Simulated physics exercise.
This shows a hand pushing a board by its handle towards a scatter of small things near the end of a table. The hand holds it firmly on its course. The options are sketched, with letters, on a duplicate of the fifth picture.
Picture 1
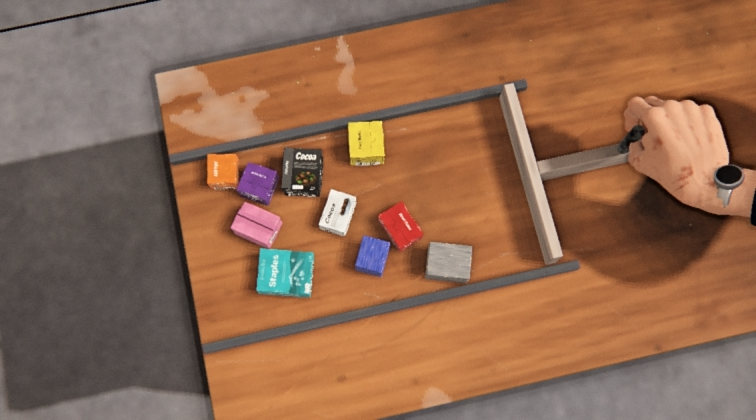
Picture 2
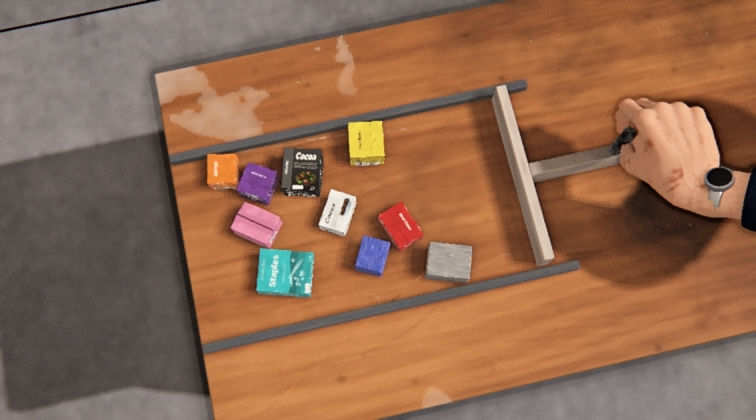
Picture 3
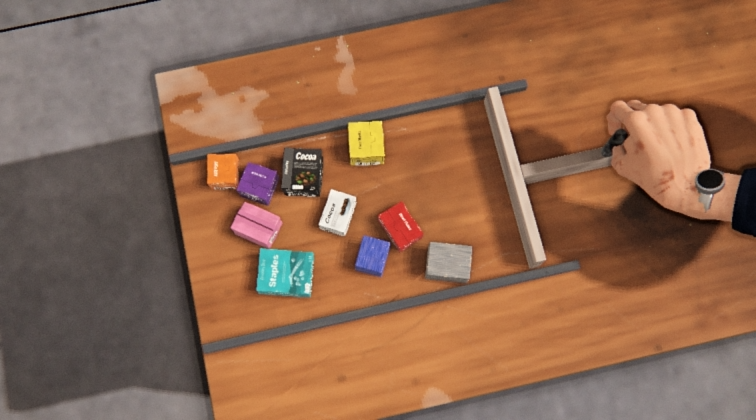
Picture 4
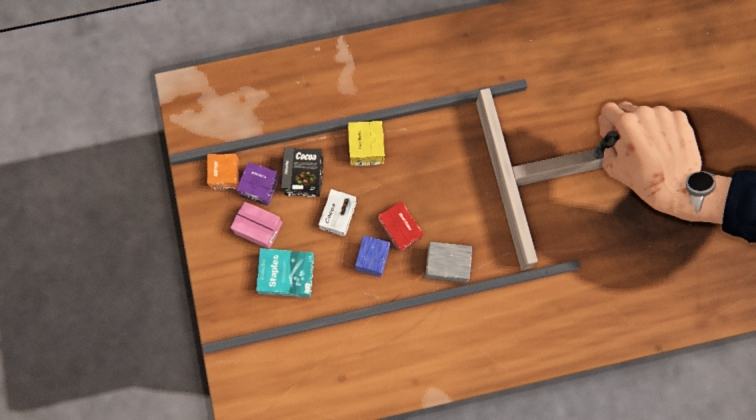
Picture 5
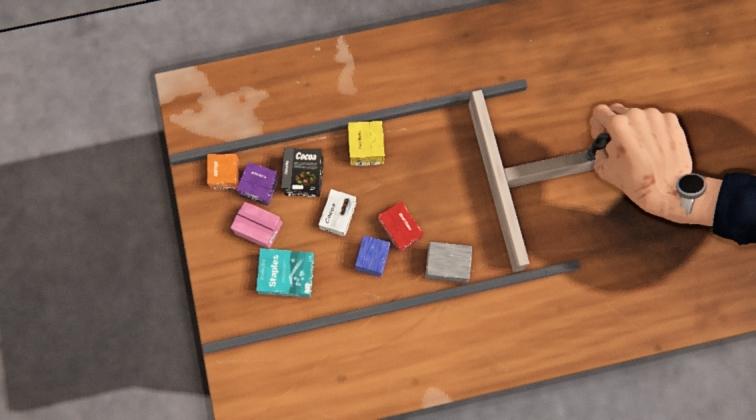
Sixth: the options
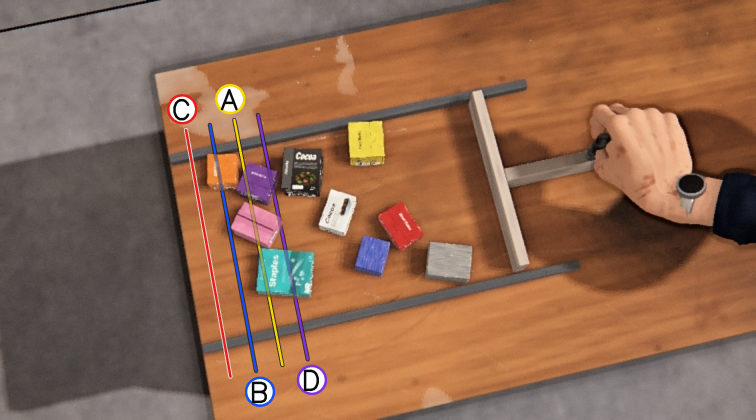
A hand wearing a watch grips the handle of a pale board on a wooden table, seen from above at a slight tilt, with grey floor beyond the table's left end. Between two dark rails lie small boxes: orange, purple, black and yellow towards the top, pink, white and red in the middle, turquoise, blue and grey below. The hand slides the board slowly leftward between the rails, touching none of the boxes, while they and the camera stay still.
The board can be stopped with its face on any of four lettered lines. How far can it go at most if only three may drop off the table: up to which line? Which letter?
No farther than A.
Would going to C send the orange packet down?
Yes.
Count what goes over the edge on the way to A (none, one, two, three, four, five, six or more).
Three.
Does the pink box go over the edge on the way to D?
No.
On the marked copy, A at (257, 238); B at (232, 244); C at (207, 249); D at (282, 233).
With A. Early on, board (413, 194); grey block (404, 276); blue block (367, 256).
Further on, board (325, 214); orange packet (197, 177); purple packet (225, 199).
At the end, board (257, 228); purple packet over the edge; turquoise box over the edge; three fallen.
As for the rest, B drops five; C drops six; D is within the limit but short.
